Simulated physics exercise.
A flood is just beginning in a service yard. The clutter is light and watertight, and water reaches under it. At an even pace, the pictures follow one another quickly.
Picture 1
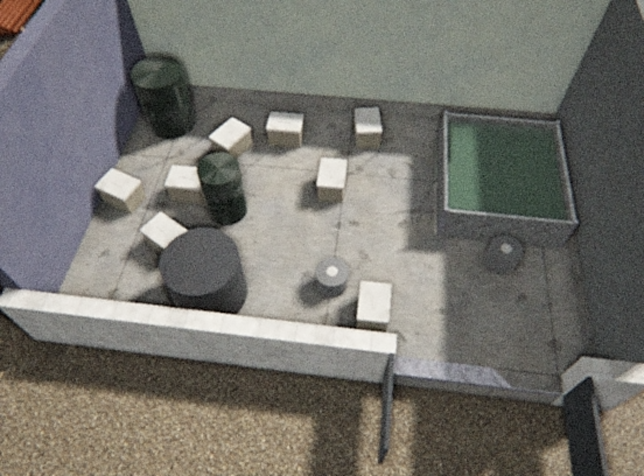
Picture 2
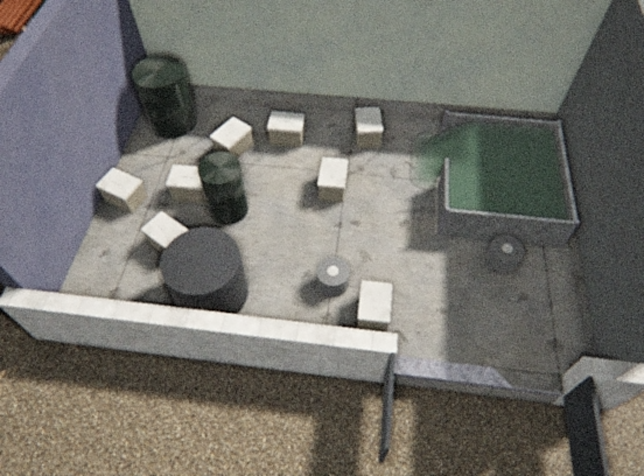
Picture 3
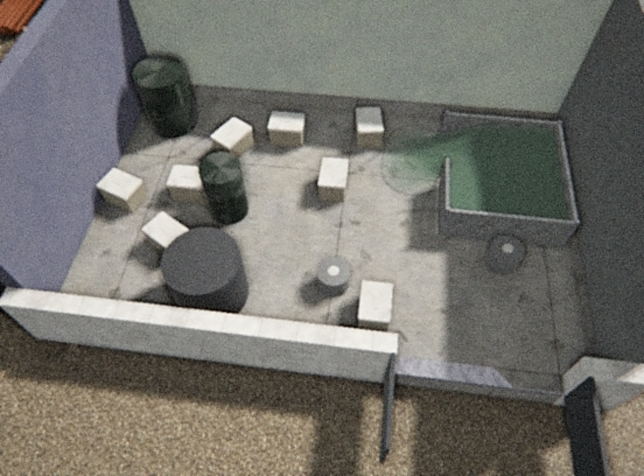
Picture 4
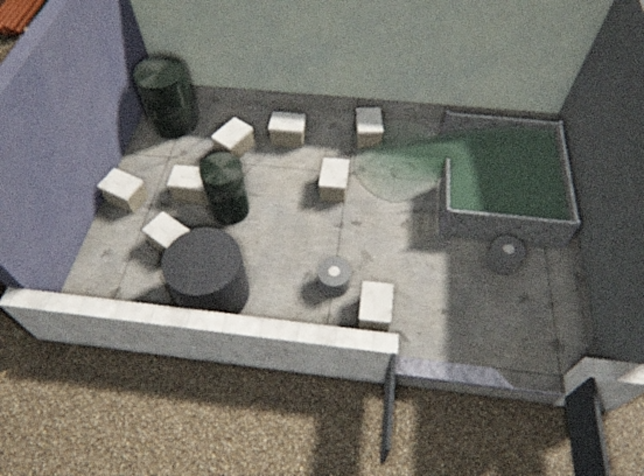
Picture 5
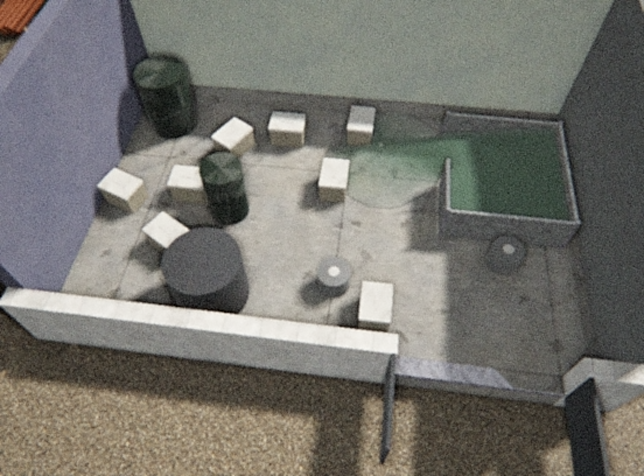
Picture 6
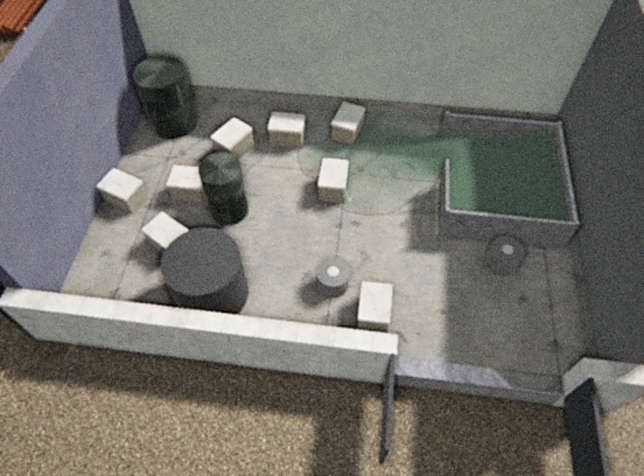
Green water spilling from a tank's open left side and spreading across a walled yard, then nudging one pale block leftward.
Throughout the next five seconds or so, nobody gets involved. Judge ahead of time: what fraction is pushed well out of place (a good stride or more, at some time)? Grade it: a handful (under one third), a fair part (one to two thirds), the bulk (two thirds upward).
A fair part.
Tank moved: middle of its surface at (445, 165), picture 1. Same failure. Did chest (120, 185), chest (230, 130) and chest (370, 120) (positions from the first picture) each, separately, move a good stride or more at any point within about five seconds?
Well, the first one got driven a long way, the second got driven a long way, and the third got driven a long way.
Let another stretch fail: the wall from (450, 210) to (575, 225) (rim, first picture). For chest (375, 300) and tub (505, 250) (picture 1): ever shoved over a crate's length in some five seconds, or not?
In order: Covered the distance, covered the distance.
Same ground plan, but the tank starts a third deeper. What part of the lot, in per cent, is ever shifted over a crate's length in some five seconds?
70 per cent.
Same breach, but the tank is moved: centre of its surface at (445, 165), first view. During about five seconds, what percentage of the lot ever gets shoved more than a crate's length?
Some 60 per cent, I'd say.
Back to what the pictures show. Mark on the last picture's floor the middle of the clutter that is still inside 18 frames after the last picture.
Close to pixel (239, 211).
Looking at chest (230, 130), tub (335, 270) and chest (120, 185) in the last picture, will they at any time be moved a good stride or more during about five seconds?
Goes that far, short of that, goes that far.
A moment on, 1 of 10 are well off their spots; 0 afloat.
Next, 4 of 10 are well off their spots; 1 afloat.
Later, 5 of 10 are well off their spots; 3 afloat.
In the end, 6 of 10 are well off their spots, and 6 have been at some point; 4 afloat.
